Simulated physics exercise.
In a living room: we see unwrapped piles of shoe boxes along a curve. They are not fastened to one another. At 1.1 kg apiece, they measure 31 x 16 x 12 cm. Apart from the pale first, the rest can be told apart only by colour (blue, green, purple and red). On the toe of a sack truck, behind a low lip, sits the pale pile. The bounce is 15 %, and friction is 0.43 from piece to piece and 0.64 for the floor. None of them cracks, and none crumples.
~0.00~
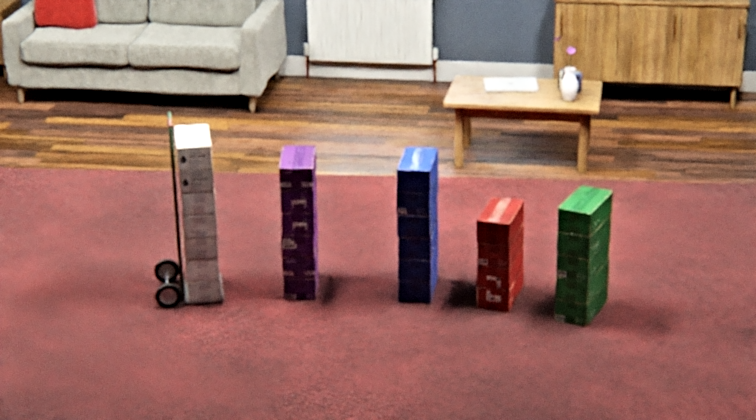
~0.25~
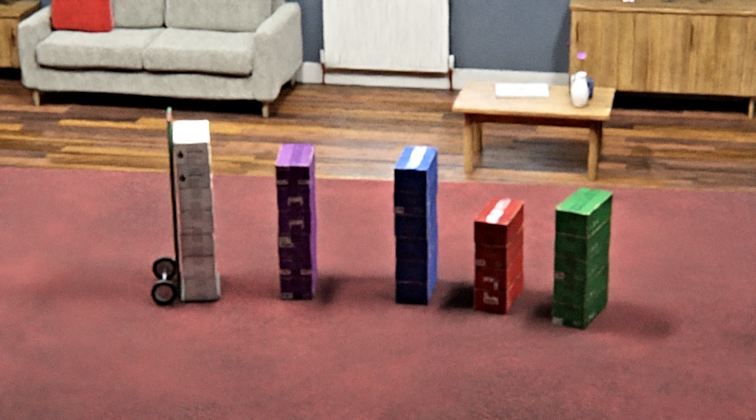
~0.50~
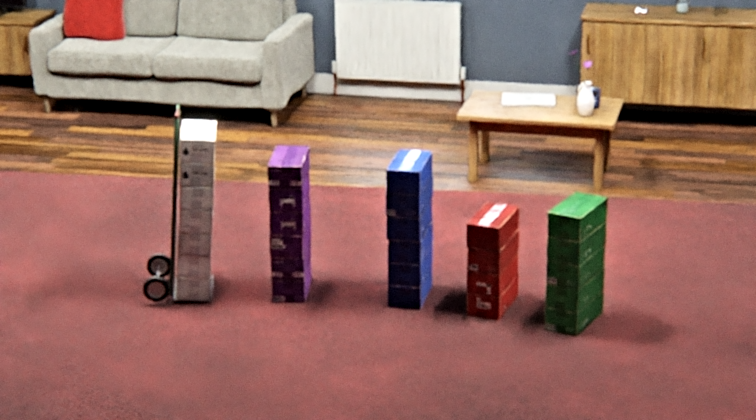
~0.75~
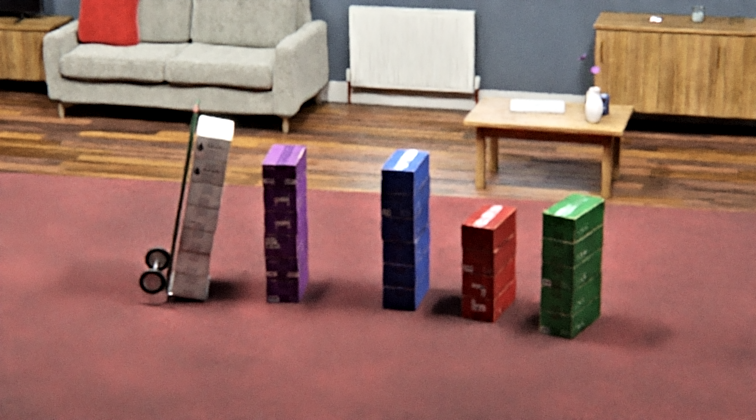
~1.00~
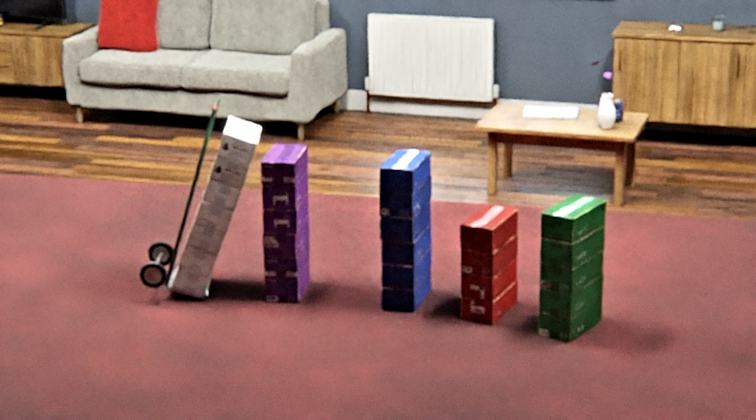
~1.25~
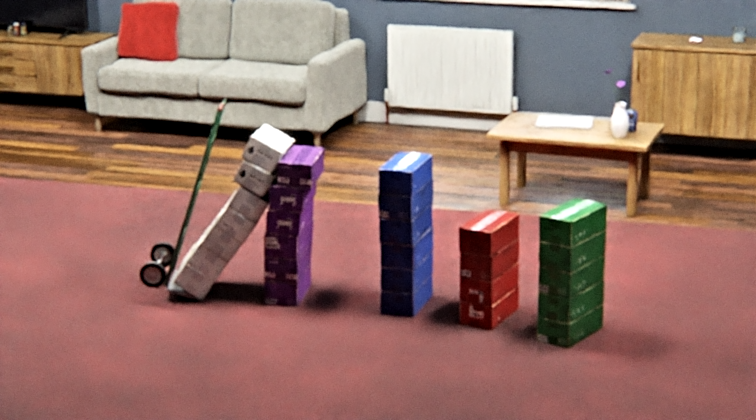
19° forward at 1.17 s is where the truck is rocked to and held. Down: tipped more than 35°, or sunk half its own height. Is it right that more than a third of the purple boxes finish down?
Yes, more than a third do.
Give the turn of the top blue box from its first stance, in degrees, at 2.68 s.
Rotation: Approx. 25°.
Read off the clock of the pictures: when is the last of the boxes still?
4.0 s, give or take.
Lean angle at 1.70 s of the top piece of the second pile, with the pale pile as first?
About 30°.
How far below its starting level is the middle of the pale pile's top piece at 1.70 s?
About 30 cm.
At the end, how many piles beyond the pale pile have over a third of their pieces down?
Tally: 4.
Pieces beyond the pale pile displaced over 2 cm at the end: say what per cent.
The shifted ones make up 95 per cent.
By 1.70 s, 7 of the pale pile down; 6 of the 6 purple boxes down (6 of 21 in all colours); top purple box tilted 33°, 10 cm lower; top blue box moved 10 mm.
By 2.68 s, 7 of the pale pile down; 6 of the 6 purple boxes down (11 of 21 in all colours); top purple box tilted 27°, 35 cm lower; top red box tilted 27°, 43 mm lower.
When it is over (4.4 s), 7 of the pale pile down; 6 of the 6 purple boxes down (20 of 21 in all colours); top purple box tilted 27°, 35 cm lower; top green box upside down. That is 100 per cent. In pixels of the last frame, middles, top purple box near (405, 243).
